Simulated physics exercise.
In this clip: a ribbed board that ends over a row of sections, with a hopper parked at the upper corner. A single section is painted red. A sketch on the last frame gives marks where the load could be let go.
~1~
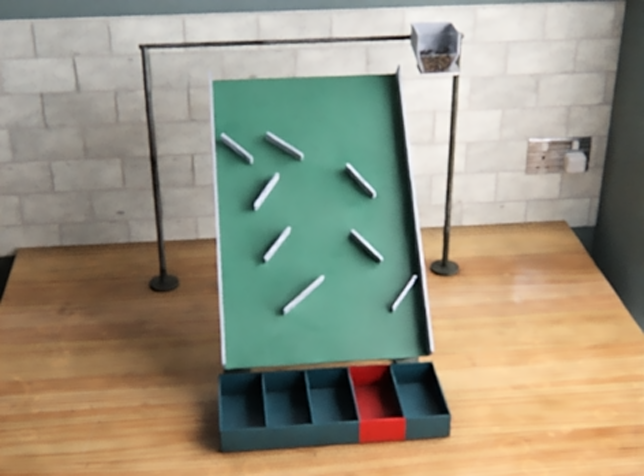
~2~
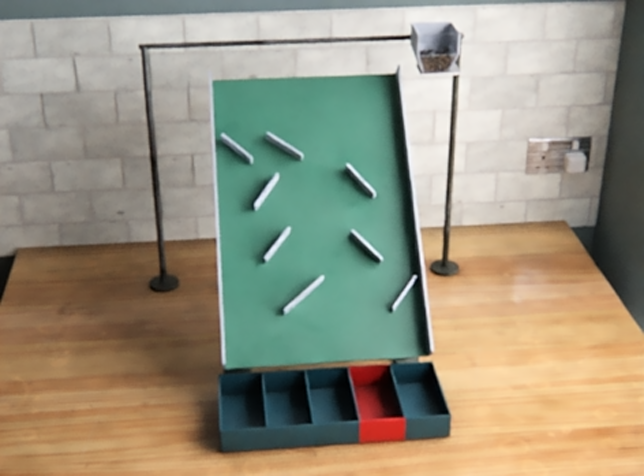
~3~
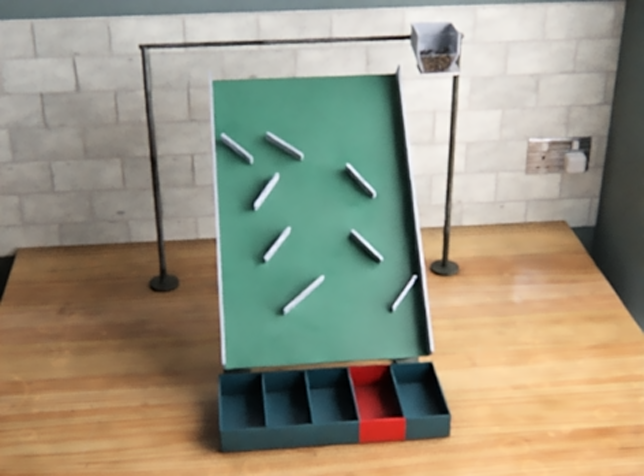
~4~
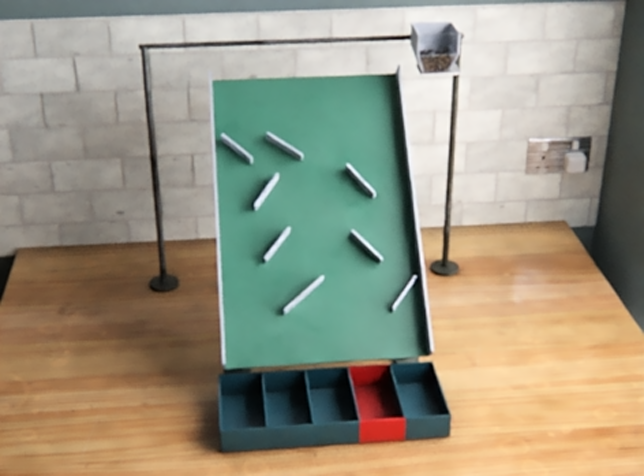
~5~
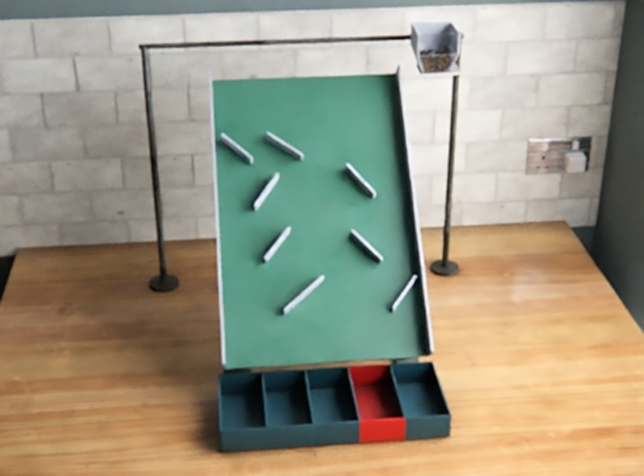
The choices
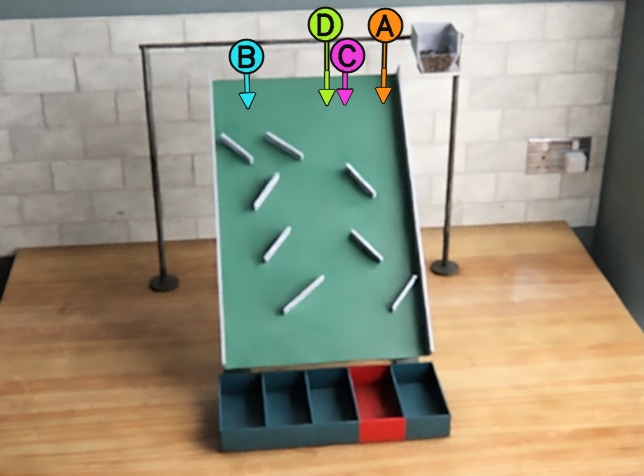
Nothing moved at all: a small hopper of dark beans sat at the upper right corner of a sloping green board with pale ribs, above a row of five sections, one of them red.
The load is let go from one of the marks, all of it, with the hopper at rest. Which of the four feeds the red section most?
I would pick mark A.
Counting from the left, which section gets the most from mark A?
It is the fourth one.
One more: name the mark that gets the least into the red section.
That is mark B.
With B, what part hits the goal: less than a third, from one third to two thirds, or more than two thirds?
It is less than a third.
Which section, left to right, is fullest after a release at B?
It is the first one.
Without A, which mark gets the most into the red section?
C.
On the marked copy, mark A meets the board at (383, 97); mark B meets the board at (247, 102); mark C meets the board at (344, 99); mark D meets the board at (326, 99).
With A, about two thirds in the red section, about a quarter in other sections, a stray few held on the board.
With B, a small part in the red section, most in other sections, a small part held on the board.
With C, about half in the red section, about a third in other sections, a small part held on the board.
With D, about a third in the red section, about half in other sections, a small part held on the board, a small part outside the box.
